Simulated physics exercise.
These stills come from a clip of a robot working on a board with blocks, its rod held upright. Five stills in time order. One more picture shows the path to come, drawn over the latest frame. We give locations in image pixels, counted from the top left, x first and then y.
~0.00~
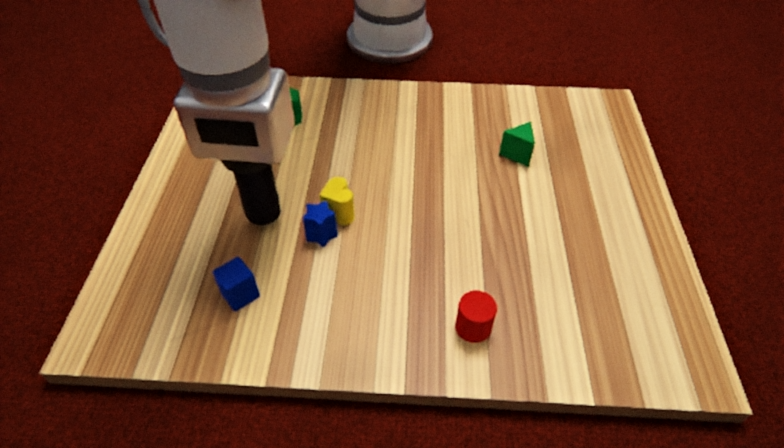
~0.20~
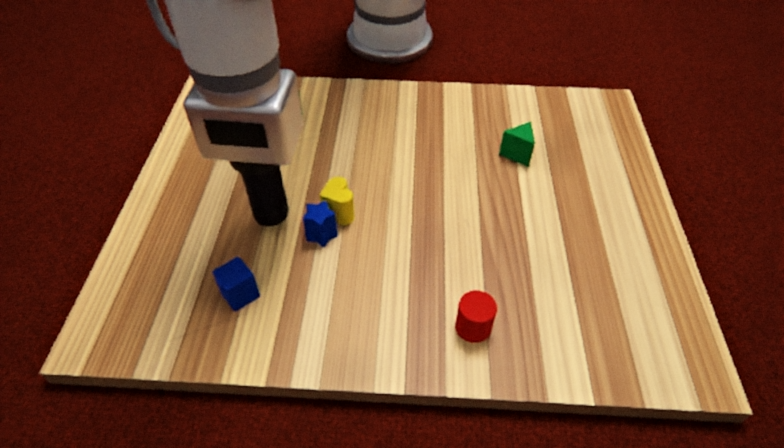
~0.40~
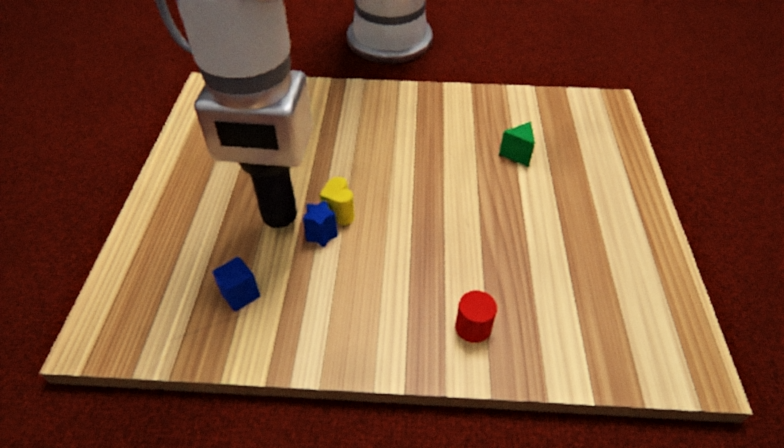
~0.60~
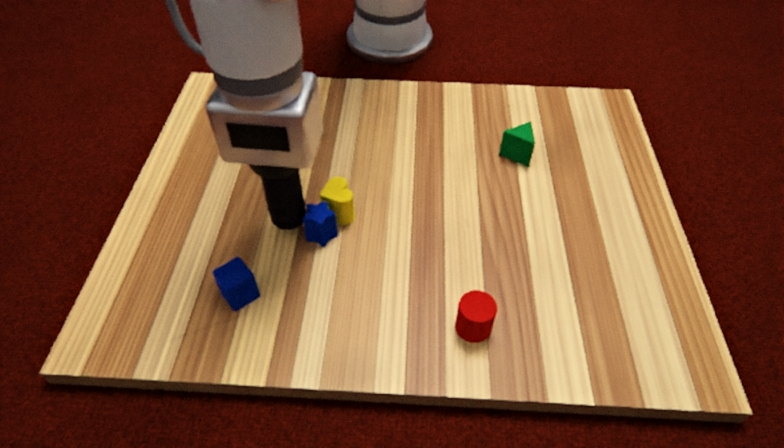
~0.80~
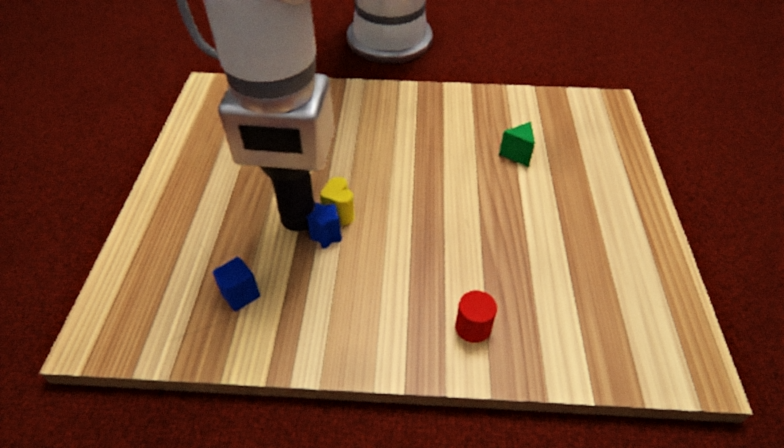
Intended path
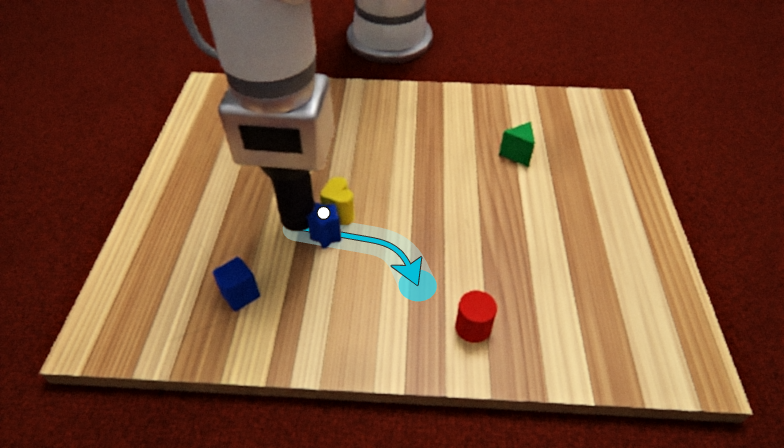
On a striped wooden board scattered with colored blocks, a robot arm moves its black rod slowly rightward toward a blue star-shaped block beside a yellow heart block, then nudges the blue block slightly to the right.
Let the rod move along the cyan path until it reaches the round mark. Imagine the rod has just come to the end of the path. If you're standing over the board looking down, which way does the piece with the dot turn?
Looking down on the board, it turns counter-clockwise.
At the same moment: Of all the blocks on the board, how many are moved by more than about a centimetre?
That makes 1 block.
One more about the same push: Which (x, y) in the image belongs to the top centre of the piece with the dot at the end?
The answer is (449, 251).
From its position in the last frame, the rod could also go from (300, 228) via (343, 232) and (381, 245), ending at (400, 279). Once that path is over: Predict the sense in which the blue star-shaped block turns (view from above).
Twists anticlockwise.
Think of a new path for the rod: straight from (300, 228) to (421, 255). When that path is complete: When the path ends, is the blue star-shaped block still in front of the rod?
Yes.
The line goes from (300, 228) through (347, 236) and (394, 248) to (418, 285); the dot is on the blue star-shaped block.
What follows on the original path. One third of the way, rod at (347, 227); blue star-shaped block at (374, 223); yellow heart block at (342, 187).
Two thirds of the way, rod at (395, 240); blue star-shaped block at (424, 236); yellow heart block at (342, 187).
At the end, rod at (418, 277); blue star-shaped block at (449, 251), turned 45° anticlockwise; yellow heart block at (342, 187); red disc unmoved.
